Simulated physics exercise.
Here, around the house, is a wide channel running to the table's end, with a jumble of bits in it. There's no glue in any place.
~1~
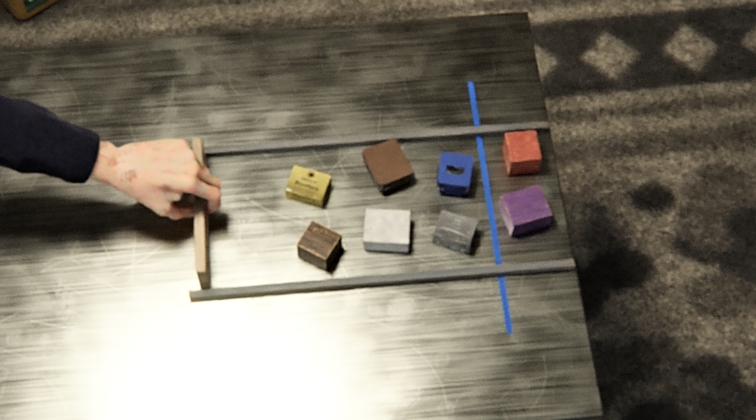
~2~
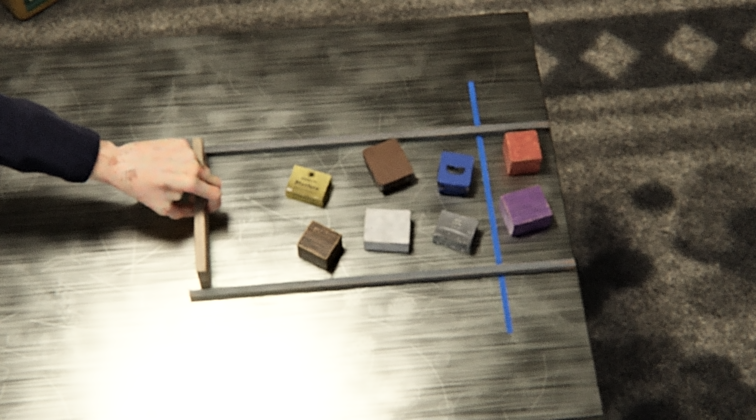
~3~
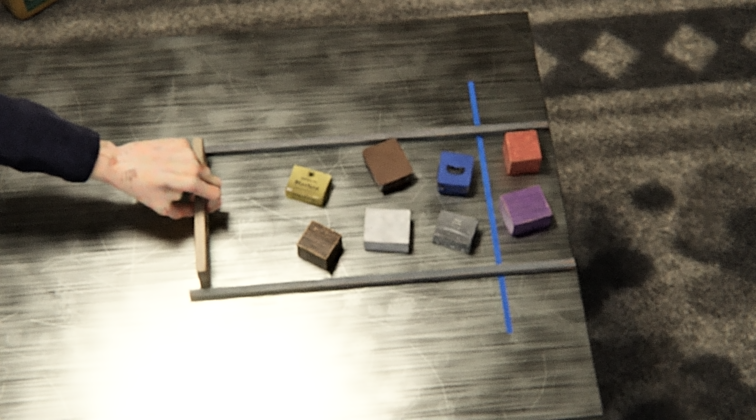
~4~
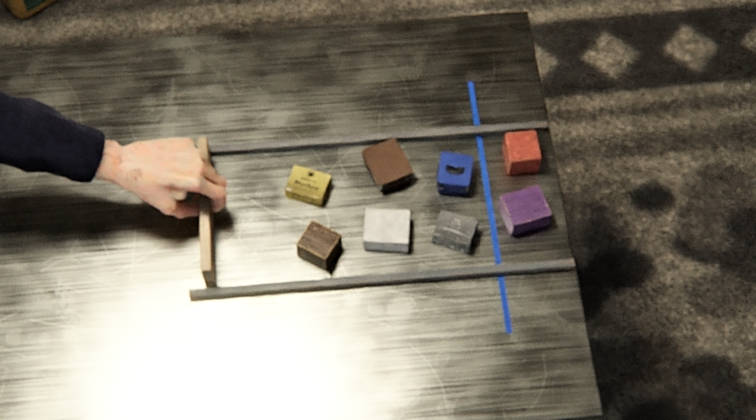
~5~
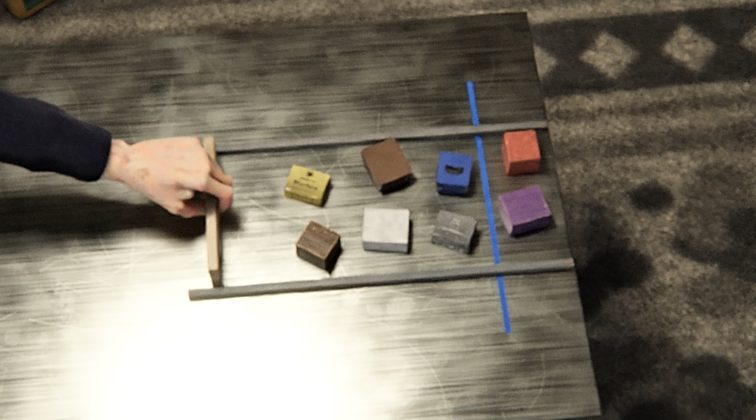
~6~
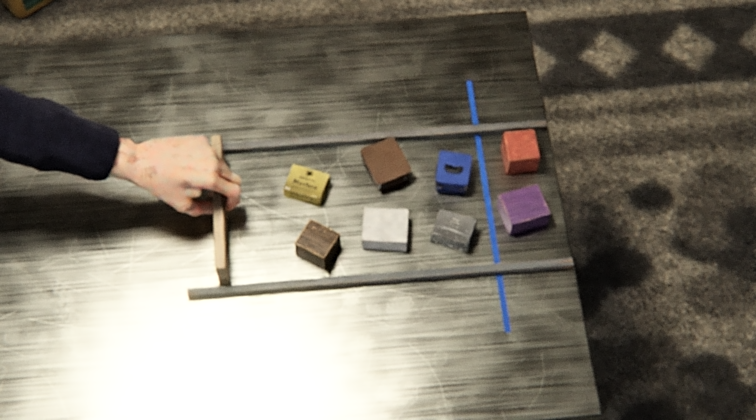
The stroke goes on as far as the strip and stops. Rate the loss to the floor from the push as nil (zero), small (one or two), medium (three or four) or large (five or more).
The loss is medium.
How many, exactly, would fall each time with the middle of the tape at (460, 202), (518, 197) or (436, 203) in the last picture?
So, one try after another, the floor gets 2, then 6, then 1.
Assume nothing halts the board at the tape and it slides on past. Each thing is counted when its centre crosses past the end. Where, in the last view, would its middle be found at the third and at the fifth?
It sits near (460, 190), and then near (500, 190).
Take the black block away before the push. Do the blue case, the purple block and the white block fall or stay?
The blue case is lost, the purple block goes over, the white block remains up.
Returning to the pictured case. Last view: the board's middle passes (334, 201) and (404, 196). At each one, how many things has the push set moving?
At the first point the count is 4, at the second it's 8.
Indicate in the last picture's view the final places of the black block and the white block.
The black block stops around (509, 220); the white block around (548, 215).
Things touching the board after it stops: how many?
2 touch it.
A little later, none off yet; red block at rest near (520, 152); purple block at rest near (523, 210); blue case at rest near (453, 174).
Next, none off yet; red block at rest near (520, 152); purple block at rest near (523, 210); blue case shifted a little near (470, 172).
Later still, one off so far; red block tilted a little near (570, 150); purple block tilted well over near (592, 227); blue case shifted well along near (538, 166).
When it is over, the number that fall off is three or four; down, grey box, blue case, purple block and red block.
